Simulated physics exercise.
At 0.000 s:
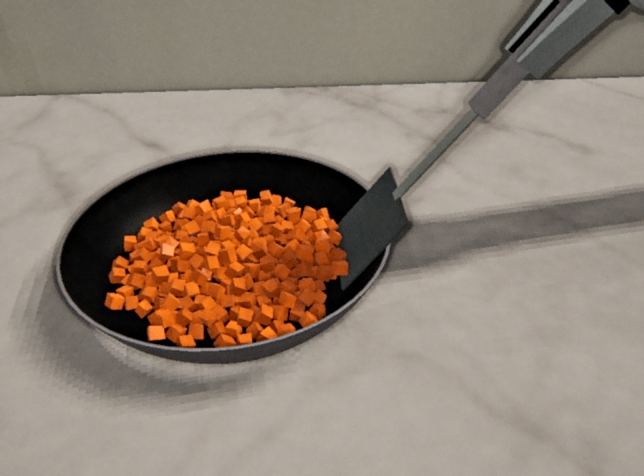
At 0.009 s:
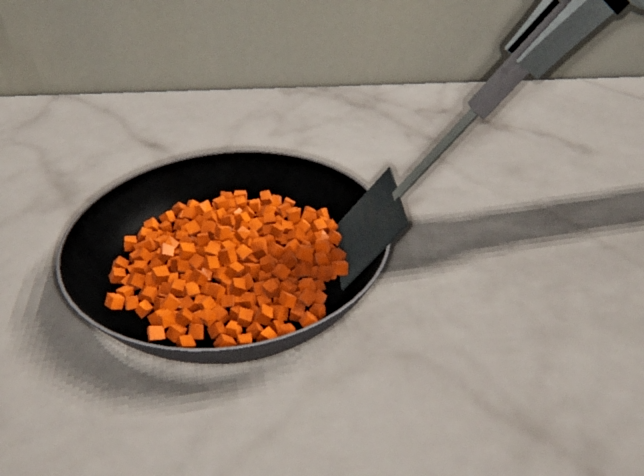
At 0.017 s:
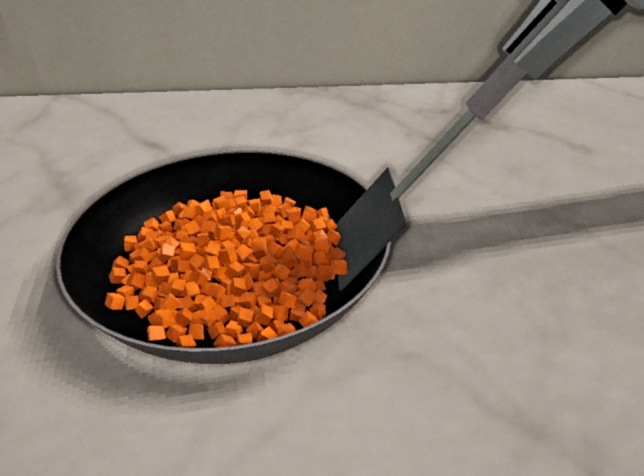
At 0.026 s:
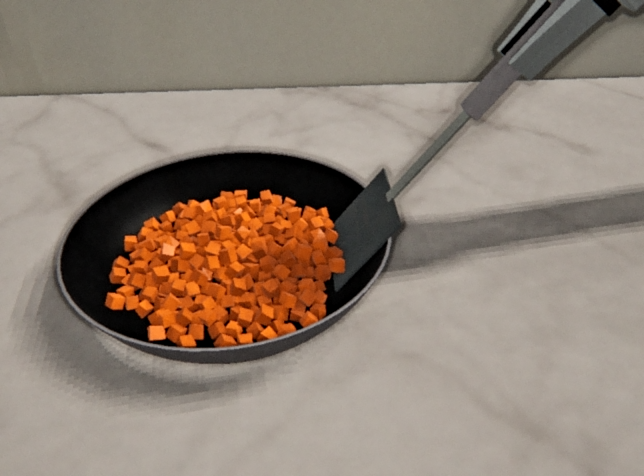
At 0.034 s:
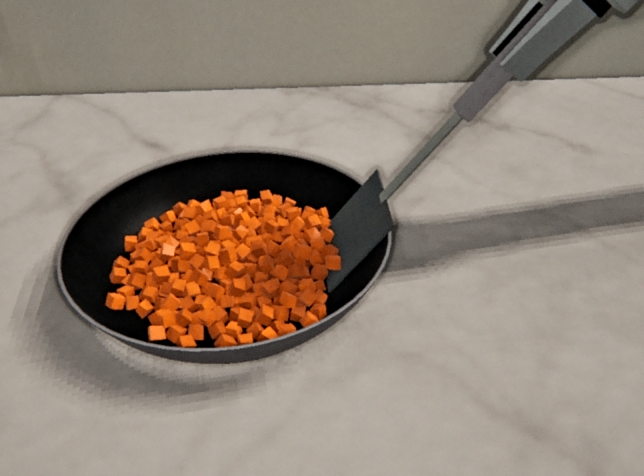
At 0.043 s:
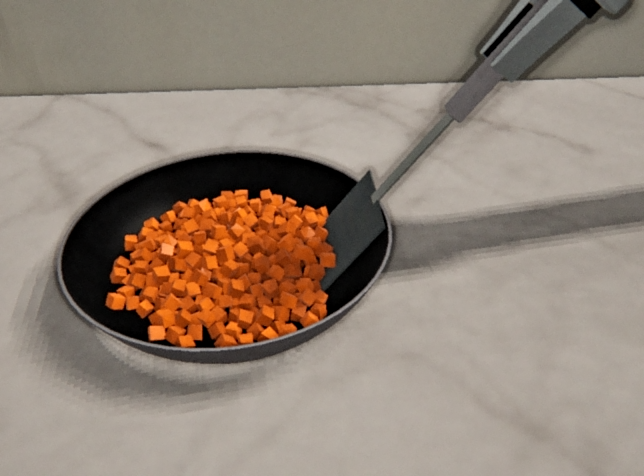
A gray turner held by a robotic arm starts at the right edge of a black frying pan full of orange vegetable cubes, barely moving at first. It then slides slowly a short way left against the heap, whose right edge shifts slightly inward while the pan stays still on the marbled table.
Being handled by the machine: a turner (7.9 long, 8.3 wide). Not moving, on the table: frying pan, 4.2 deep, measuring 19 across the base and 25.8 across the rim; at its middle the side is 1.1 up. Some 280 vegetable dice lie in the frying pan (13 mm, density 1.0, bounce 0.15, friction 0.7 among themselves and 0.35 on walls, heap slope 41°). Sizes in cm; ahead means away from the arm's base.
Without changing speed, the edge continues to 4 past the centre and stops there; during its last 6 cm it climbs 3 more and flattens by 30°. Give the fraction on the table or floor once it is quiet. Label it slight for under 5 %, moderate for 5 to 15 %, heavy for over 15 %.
Label: Slight.
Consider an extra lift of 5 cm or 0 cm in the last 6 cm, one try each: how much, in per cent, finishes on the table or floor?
Result, in order: Approx. 5 % and 0 %.
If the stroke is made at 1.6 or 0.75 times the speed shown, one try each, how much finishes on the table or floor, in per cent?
The two tries give about 10 and 0 in a hundred.
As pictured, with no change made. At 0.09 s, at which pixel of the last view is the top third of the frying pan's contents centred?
I'd point to about (211, 247).
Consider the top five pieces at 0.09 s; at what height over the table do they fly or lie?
They are around 5 cm up.
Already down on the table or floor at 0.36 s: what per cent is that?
Share at that moment: About 2 %.
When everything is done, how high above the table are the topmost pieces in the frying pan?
It reaches around 5.5 cm.
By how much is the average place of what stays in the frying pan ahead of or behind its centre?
Some 5.0 cm ahead of the centre.
After 0.09 s, sloping 53°, highest piece 5 above the table; 285 in the frying pan.
After 0.14 s, sloping 41°, highest piece 5 above the table; 285 in the frying pan.
After 0.36 s, sloping 23°, highest piece 5 above the table; 281 in the frying pan, 4 on the table or floor.
After 1.41 s, sloping 23°, highest piece 5 above the table; 281 in the frying pan, 4 on the table or floor.
In the end, 281 in the frying pan, 4 on the table or floor. That is 1 % on the table or floor.
